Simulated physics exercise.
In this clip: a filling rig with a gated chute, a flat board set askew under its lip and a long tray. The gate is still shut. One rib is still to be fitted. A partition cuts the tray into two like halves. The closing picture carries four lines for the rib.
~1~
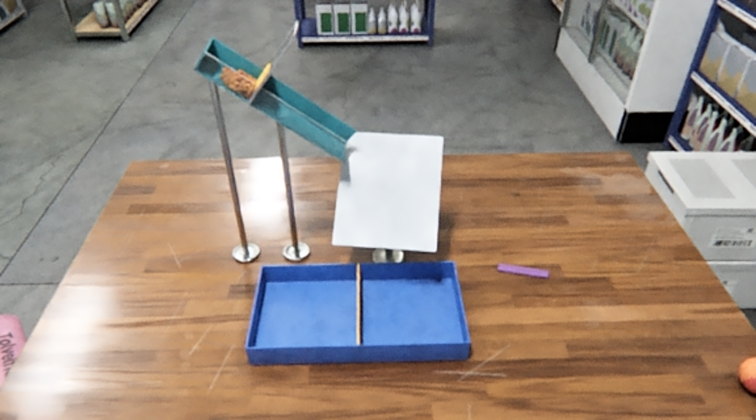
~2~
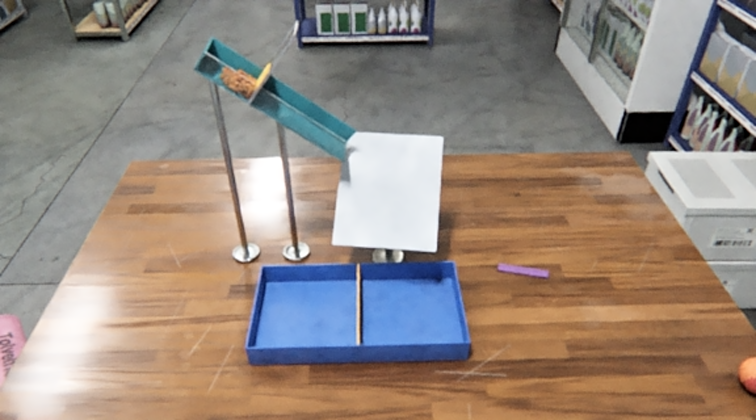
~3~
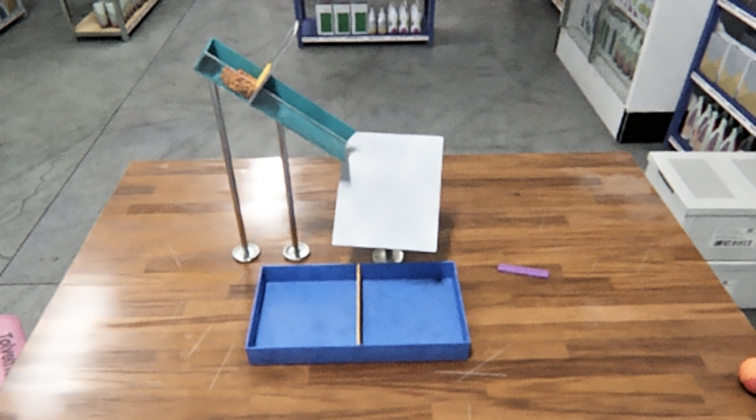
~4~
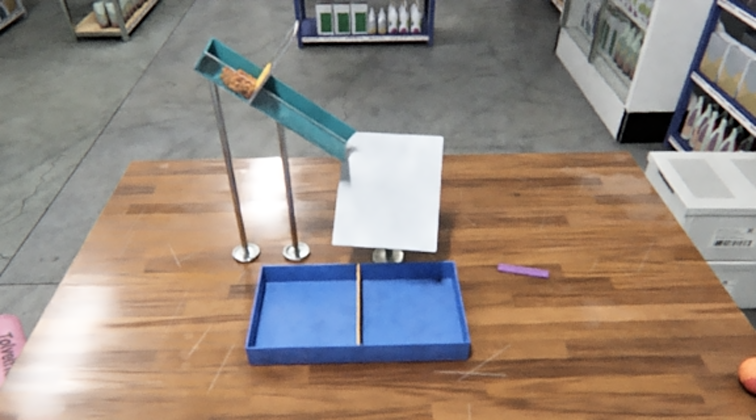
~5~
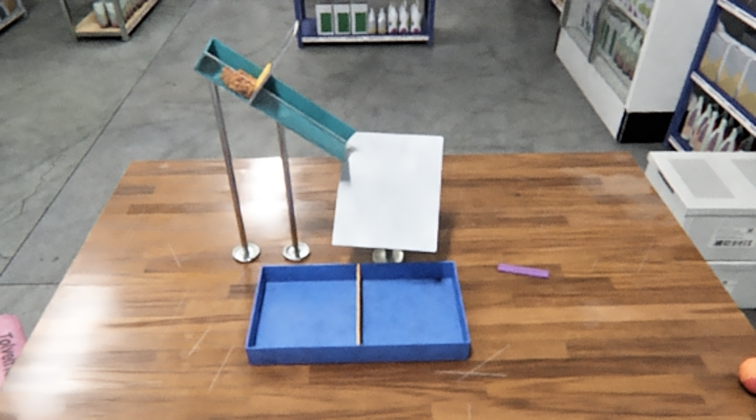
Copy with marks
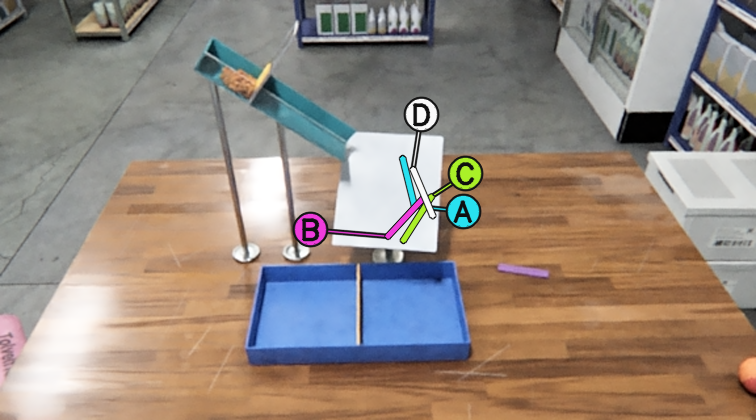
A wooden table held a blue tray split by a thin divider, with a tilted white board behind it and a sloping teal chute holding small brownish balls behind a gate; nothing visibly moved.
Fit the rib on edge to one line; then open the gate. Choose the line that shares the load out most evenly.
It is B.
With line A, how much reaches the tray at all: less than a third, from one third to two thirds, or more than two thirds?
More than two thirds.
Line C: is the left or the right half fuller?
The right half.
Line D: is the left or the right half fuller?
More lands on the right.
On the marked copy, line A from (402, 158) to (414, 206); line B from (423, 198) to (387, 236); line C from (431, 196) to (403, 240); line D from (413, 169) to (432, 215).
For line A, of what is caught, none at all in the left half, the whole lot in the right.
For line B, of what is caught, close to half in the left half, close to half in the right.
For line C, of what is caught, none at all in the left half, the whole lot in the right.
For line D, of what is caught, none at all in the left half, the whole lot in the right.
